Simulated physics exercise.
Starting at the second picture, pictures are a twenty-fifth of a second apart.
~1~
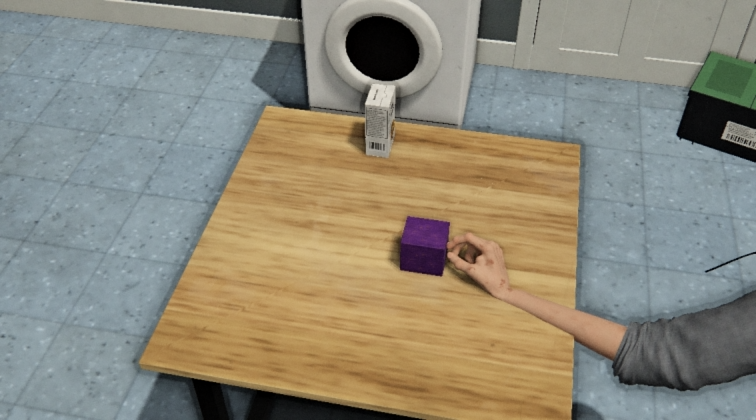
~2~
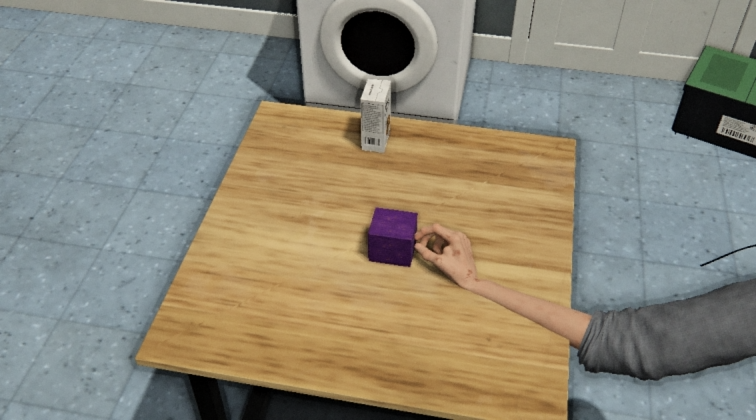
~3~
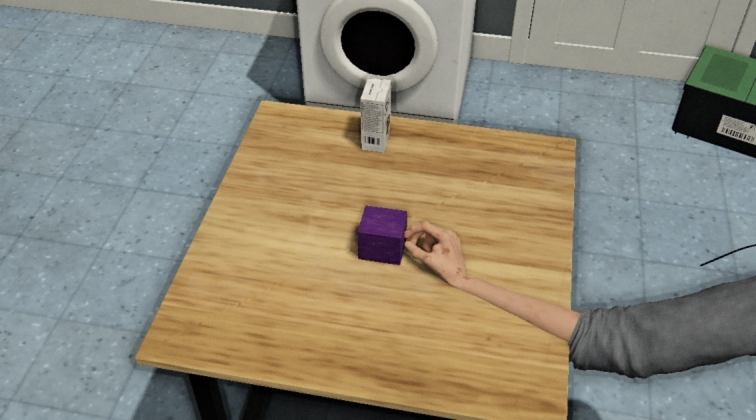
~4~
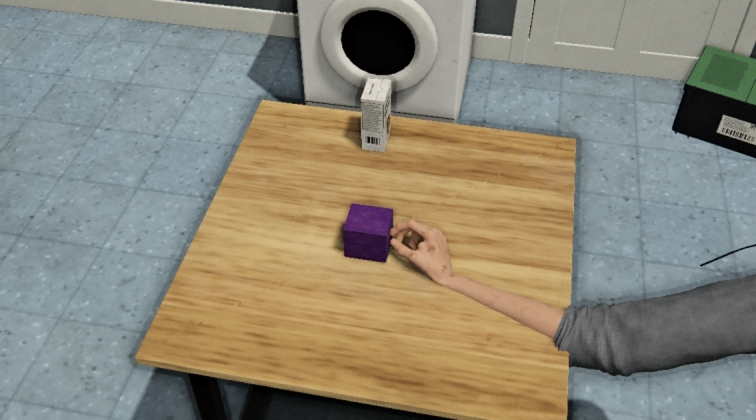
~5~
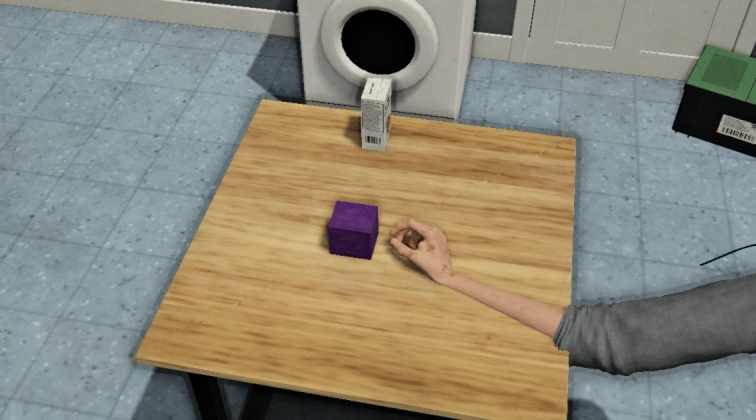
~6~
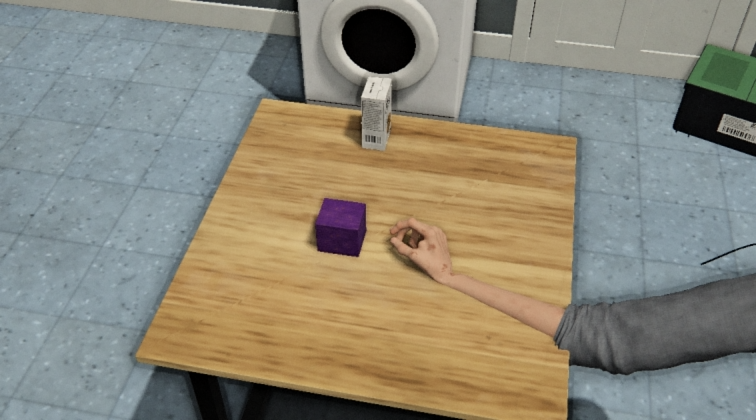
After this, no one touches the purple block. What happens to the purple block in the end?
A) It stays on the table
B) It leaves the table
A, it stays on the table.
Then, 0.10 s later than the last frame, purple block moved about its own width near (320, 224).
Then, 0.20 s later than the last frame, purple block moved about its own width near (313, 223).
When it is over, moved from the start, purple block. End places, in pixels of the last picture, purple block near (313, 223).
